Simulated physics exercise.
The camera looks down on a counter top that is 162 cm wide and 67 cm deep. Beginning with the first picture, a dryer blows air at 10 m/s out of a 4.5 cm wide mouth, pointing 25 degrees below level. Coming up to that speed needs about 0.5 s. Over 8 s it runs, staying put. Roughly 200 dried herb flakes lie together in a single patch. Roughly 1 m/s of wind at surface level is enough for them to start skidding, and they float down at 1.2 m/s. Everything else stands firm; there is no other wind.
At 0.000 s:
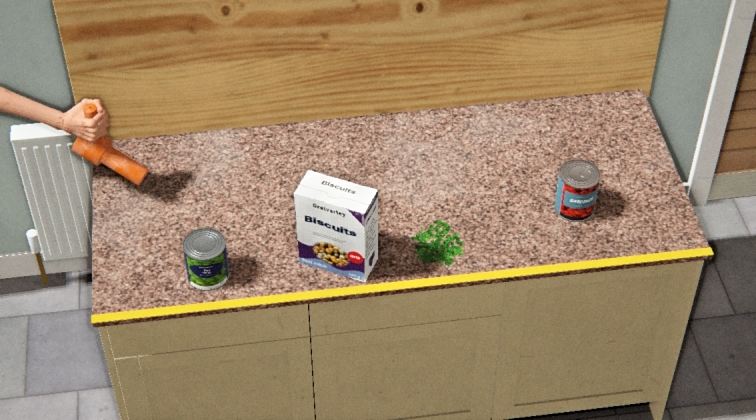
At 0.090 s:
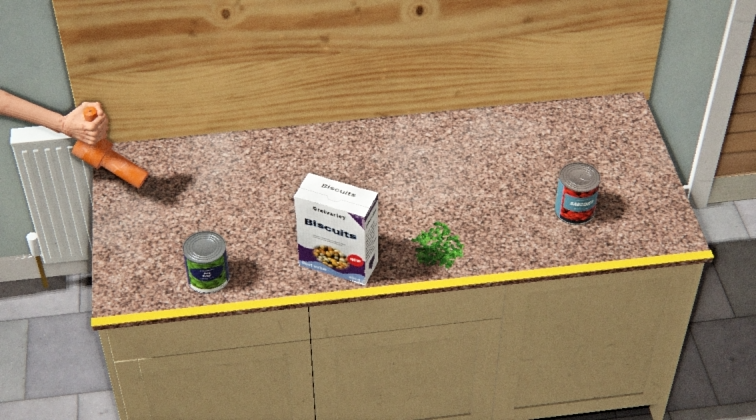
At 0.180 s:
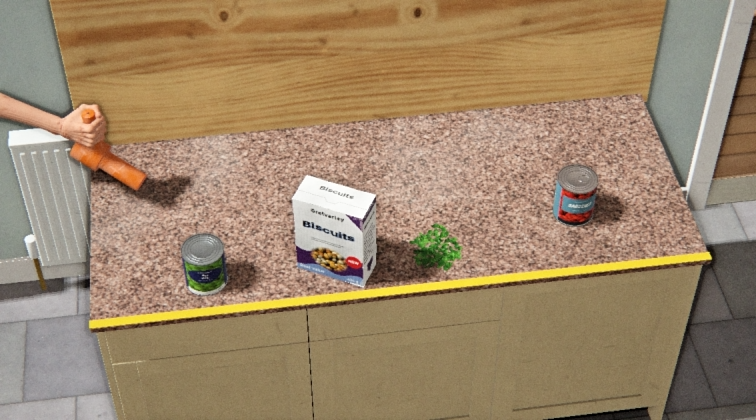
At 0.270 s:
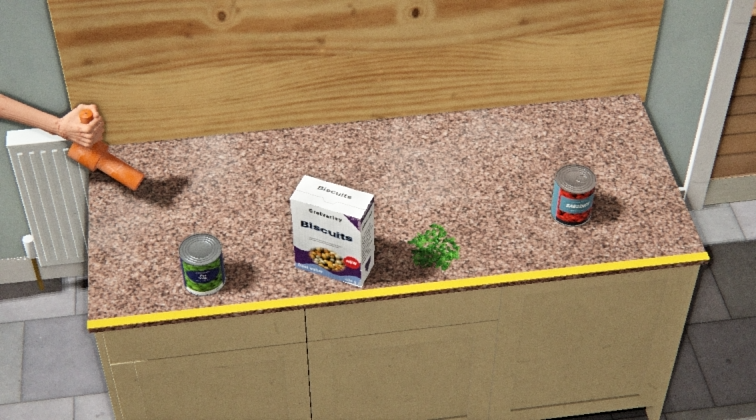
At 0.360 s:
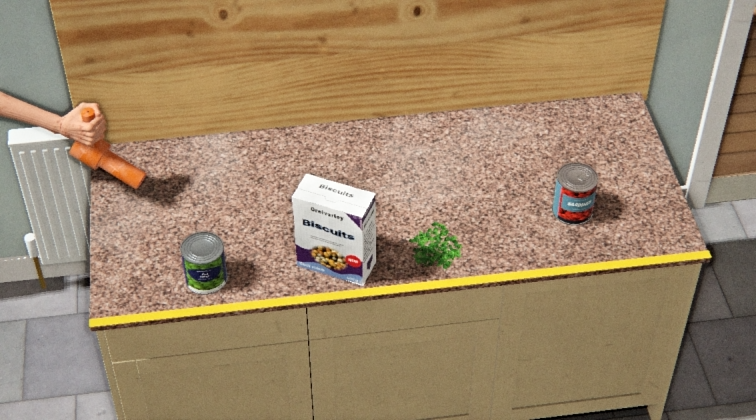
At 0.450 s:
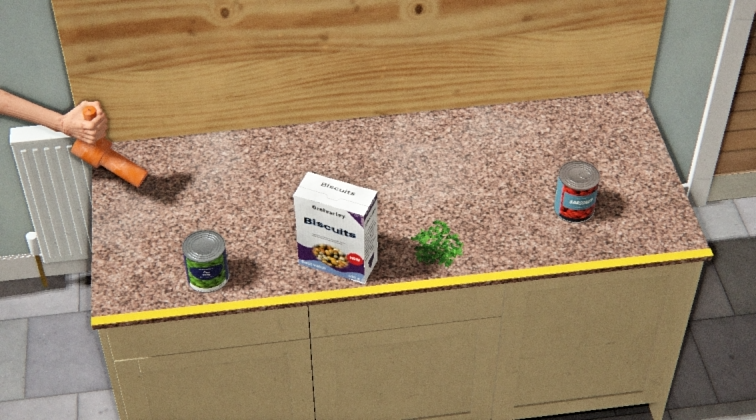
On a speckled kitchen counter, a hand held an orange dryer at the left, pointed toward two tins, a biscuit carton and a small patch of green herbs, and nothing on the counter moved.
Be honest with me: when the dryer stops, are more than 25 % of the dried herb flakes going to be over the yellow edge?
Yes, watch it - the losses over that edge are going to exceed one in four.
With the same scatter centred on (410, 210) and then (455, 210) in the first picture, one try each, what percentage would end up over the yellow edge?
First try about 2 per cent, second about 0 per cent.
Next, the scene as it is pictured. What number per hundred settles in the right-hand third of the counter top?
I'd estimate around 10 per cent.
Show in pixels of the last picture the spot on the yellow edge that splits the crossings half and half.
I'd say roughly (586, 270).
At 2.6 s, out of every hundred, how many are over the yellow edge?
I'd put it at about 80 percent.
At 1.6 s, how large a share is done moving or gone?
My guess would be around 30 %.
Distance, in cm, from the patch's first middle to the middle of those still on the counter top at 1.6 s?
About 20 cm.
After 1.6 s, 72 % are on the move or not yet settled, 46 % are over the yellow edge; the middle of those still in play is near (522, 259).
After 2.6 s, 14 % are on the move or not yet settled, 76 % are over the yellow edge; the middle of those still in play is near (575, 223).
After 4.4 s, 7 % are on the move or not yet settled, 80 % are over the yellow edge.
After 8.0 s, at the end, 80 % are over the yellow edge.
